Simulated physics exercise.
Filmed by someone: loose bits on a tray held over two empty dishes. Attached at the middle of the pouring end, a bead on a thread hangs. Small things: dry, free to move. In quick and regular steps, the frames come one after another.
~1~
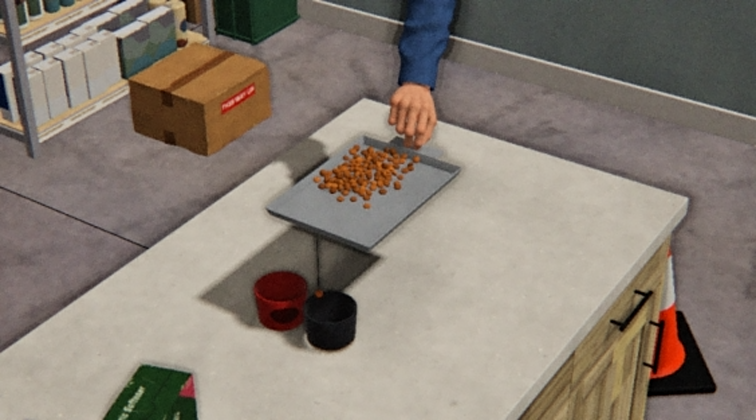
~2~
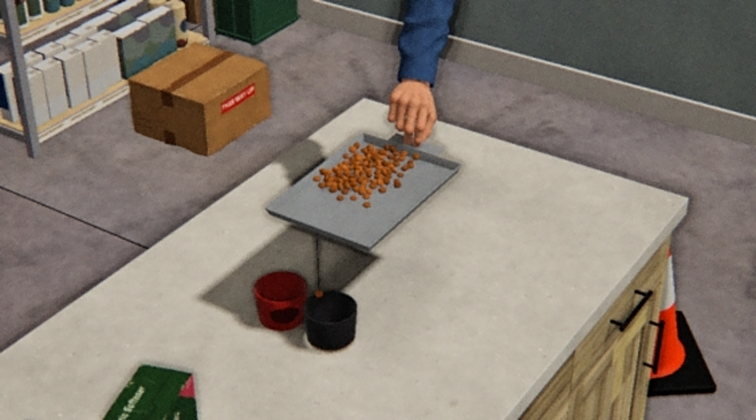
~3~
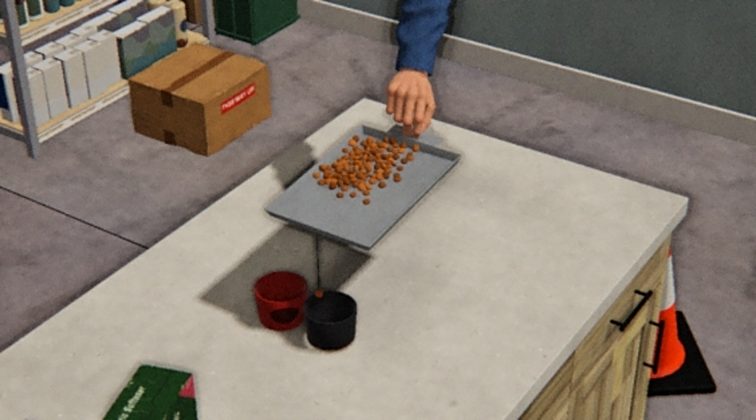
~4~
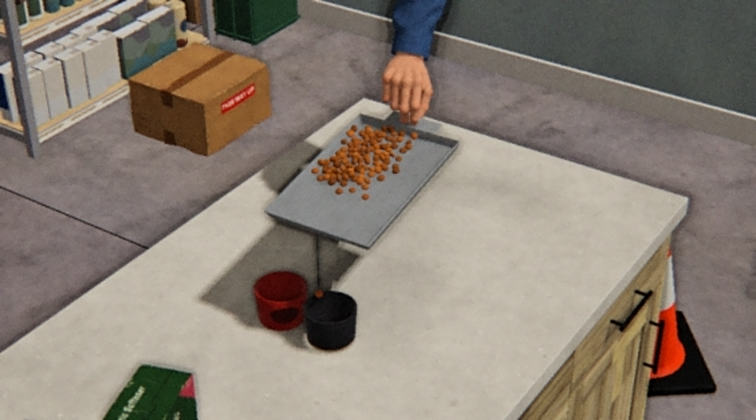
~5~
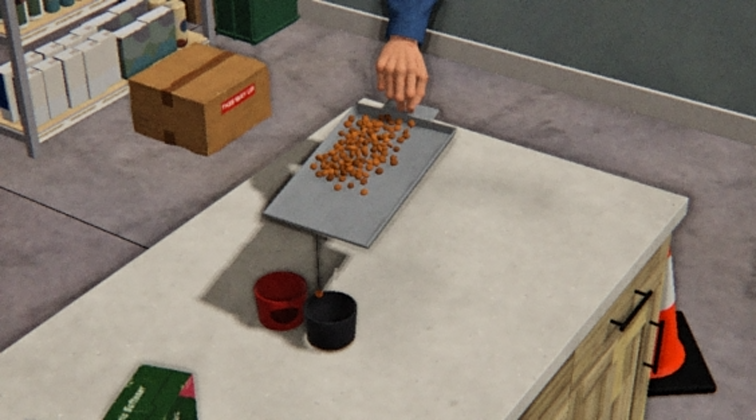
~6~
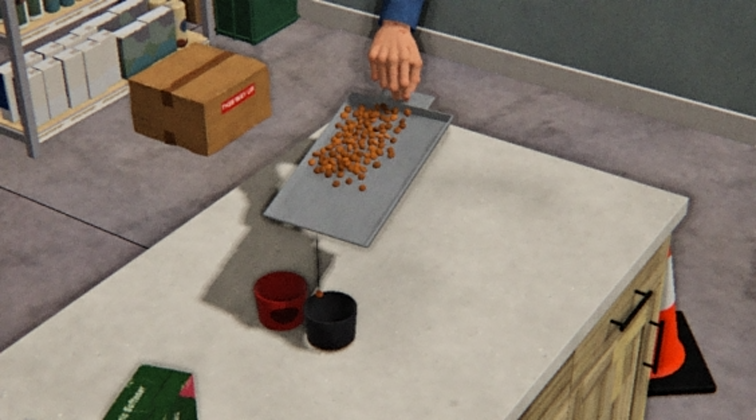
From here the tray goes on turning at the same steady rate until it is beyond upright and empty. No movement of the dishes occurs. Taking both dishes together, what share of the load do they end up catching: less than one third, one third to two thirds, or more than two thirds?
Not even a third.
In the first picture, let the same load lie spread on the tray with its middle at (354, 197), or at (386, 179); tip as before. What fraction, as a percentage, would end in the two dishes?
Some 30 and then some 10 per cent.
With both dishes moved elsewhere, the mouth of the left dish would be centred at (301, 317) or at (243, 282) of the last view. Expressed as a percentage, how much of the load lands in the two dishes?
First 20 per cent, second 20 per cent.
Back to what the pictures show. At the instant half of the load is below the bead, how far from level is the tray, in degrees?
I'd put it at about 80 degrees.
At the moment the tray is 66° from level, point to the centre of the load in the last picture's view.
Mark it at roughly (287, 211) in the final frame.
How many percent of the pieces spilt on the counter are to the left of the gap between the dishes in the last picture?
I'd put it at around 90 per cent.
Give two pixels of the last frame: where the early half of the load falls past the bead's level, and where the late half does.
I'd place the first part at (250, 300) and the rest at (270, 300).
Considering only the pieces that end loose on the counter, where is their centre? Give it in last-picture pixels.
Somewhere about (224, 372), I'd say.
Soon, tray tipped steeply; most on the tray; a small part in the air.
A while on, tray tipped past a quarter turn; a stray few on the tray; a stray few in the right dish; a small part in the left dish; most outside both; a small part in the air.
Towards the end, tray tipped past a quarter turn; a small part in the left dish; most outside both.
Finally, tray tipped past a quarter turn; none in the right dish; a small part in the left dish; most outside both.
